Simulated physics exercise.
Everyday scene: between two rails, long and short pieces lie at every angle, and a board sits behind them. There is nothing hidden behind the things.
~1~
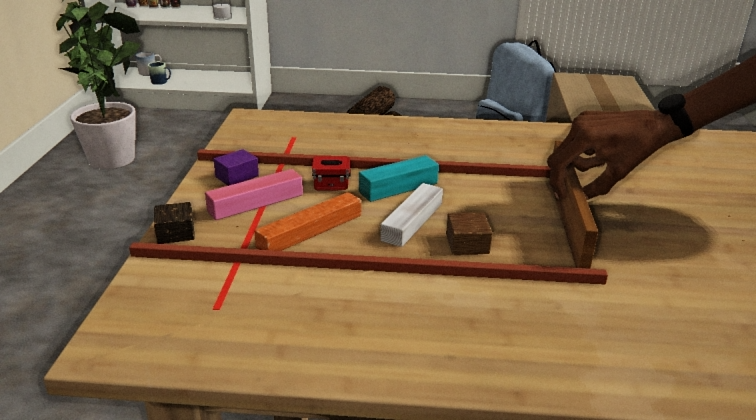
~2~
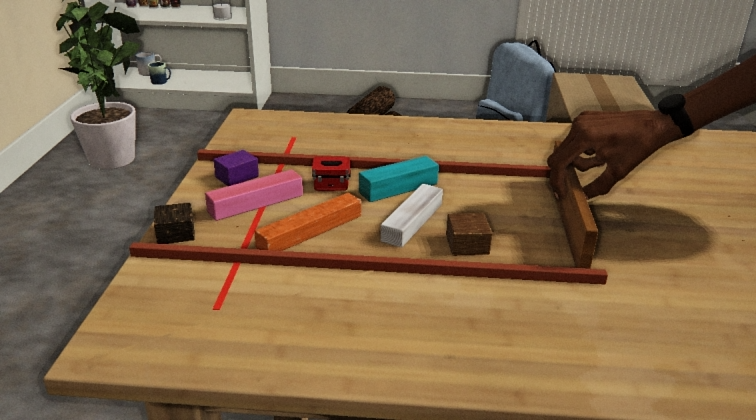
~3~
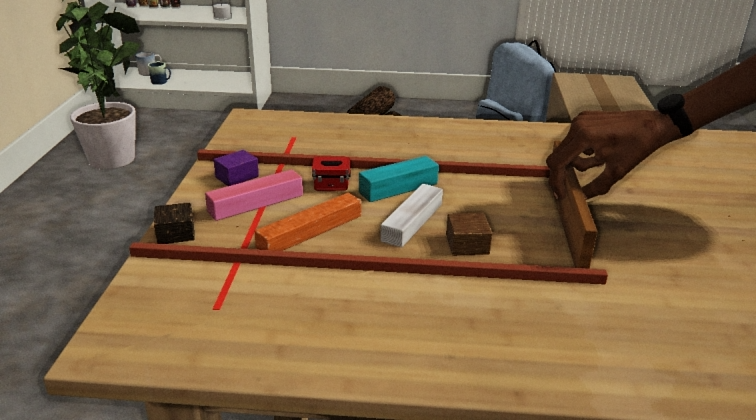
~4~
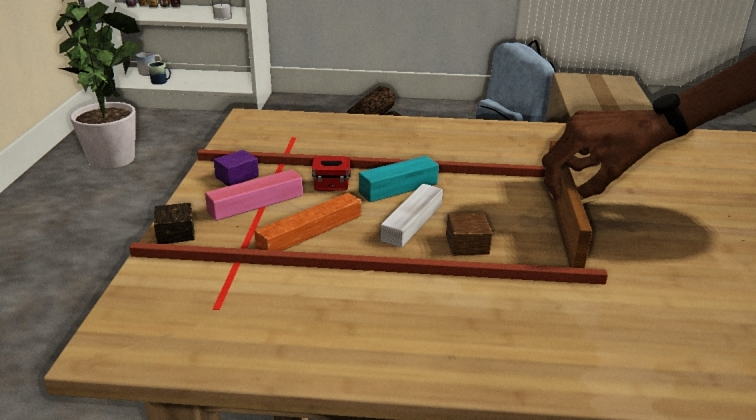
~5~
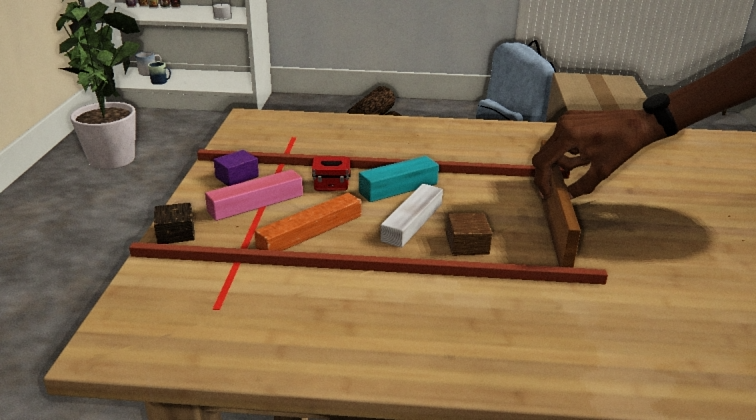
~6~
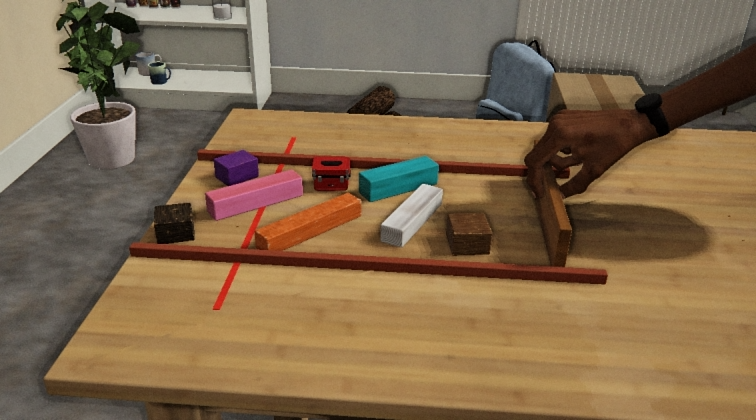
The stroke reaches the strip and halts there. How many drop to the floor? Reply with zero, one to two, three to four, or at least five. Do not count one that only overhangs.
It comes to one to two.
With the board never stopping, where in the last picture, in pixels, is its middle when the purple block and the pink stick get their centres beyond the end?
Estimated middle: (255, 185), and (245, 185) for the other.
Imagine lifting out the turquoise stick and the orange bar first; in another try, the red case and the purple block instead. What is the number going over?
In the first try 0, in the other 1.
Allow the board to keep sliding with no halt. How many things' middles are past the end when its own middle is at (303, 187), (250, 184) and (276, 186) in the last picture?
First 0, then 2, finally 1.
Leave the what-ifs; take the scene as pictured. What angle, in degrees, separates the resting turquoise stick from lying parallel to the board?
About 30 degrees.
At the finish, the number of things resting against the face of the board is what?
Well, it touches 3.
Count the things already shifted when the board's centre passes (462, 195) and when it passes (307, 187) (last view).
At the first place 1, at the second 8.
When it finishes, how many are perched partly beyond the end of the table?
The count is 3.
Soon after, none off yet; black block at rest near (174, 223); purple block at rest near (236, 168); pink stick at rest near (255, 194).
At rest, the number that fall off is one or two; fallen, black block.
